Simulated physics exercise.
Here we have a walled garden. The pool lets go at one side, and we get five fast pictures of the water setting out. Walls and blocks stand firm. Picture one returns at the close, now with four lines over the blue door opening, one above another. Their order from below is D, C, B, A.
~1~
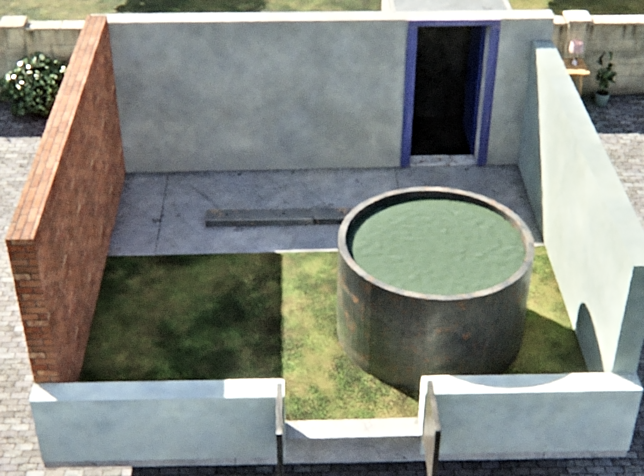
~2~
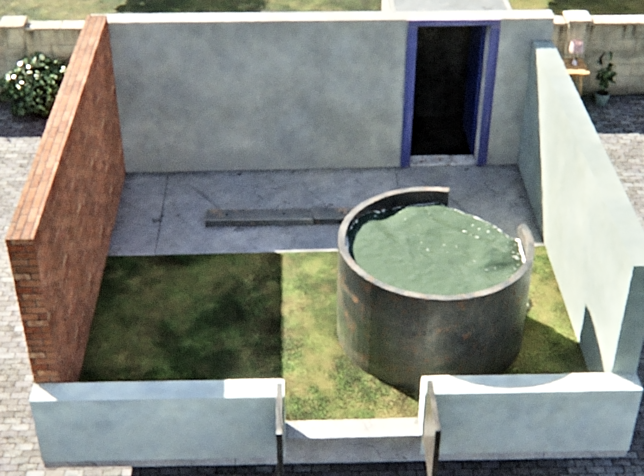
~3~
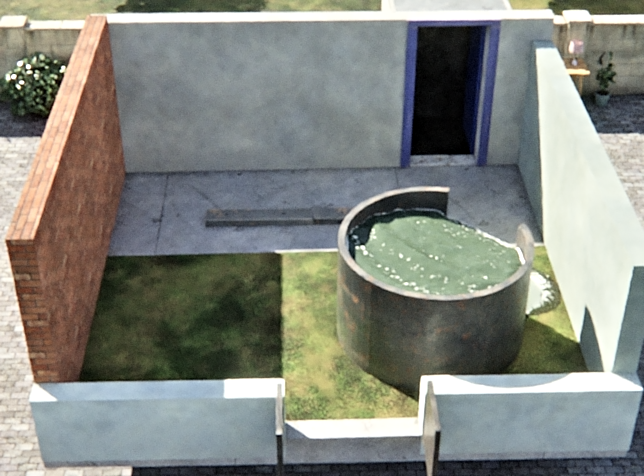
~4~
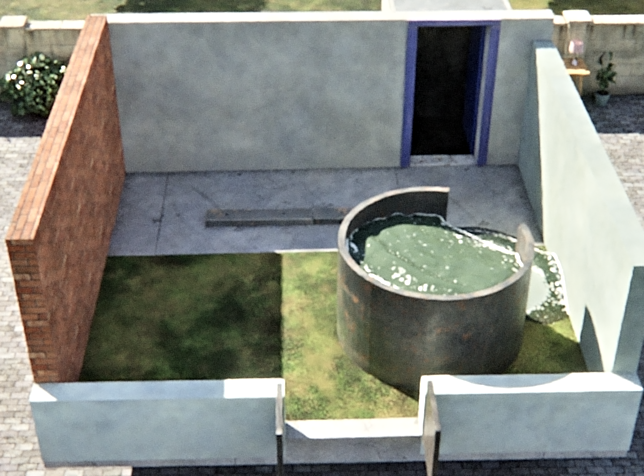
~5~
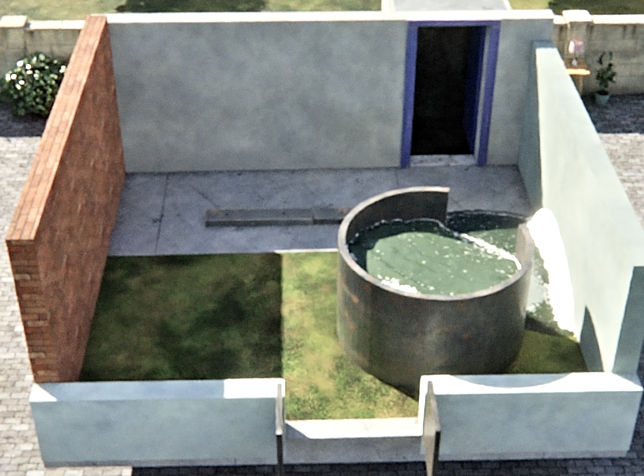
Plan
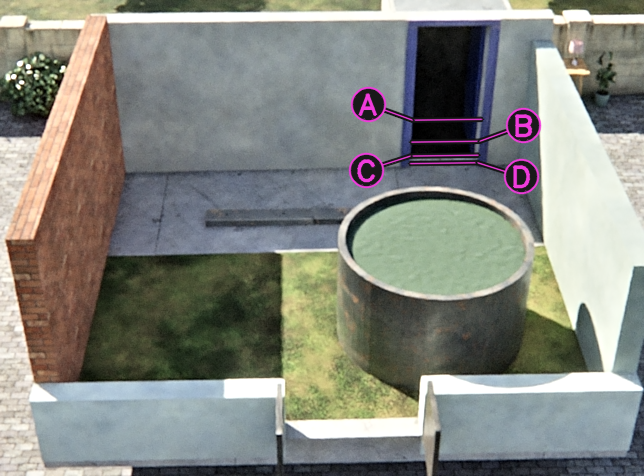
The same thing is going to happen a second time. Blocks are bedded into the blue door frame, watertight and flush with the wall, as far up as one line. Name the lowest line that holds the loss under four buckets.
Choose A.
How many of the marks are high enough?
One of them.
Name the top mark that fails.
Mark B.
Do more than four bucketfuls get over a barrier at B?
Yes, it does.
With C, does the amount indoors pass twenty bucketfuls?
Yes, it does.
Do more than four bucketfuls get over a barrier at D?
Yes, that goes wrong.
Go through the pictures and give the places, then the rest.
The first picture shows water in the pool at rest, its middle at (435, 246); foot of the blue doorway at (443, 166); open gate at (353, 374).
In the second picture, water covers 1 % of the ground, its front hidden from here.
The third picture shows front seen at (549, 289), 5 % of the ground wet.
The fourth picture shows front seen at (546, 267), 8 % of the ground wet.
The fifth picture shows front seen at (567, 327), 12 % of the ground wet.
On the marked copy, A at (447, 119); B at (445, 141); C at (444, 155); D at (443, 163); from the bottom up D, C, B, A.
With A, a splash gets over, under a bucket.
With B, about 12 bucketfuls get in.
With C, dozens of bucketfuls pour in.
With D, dozens of bucketfuls pour in.
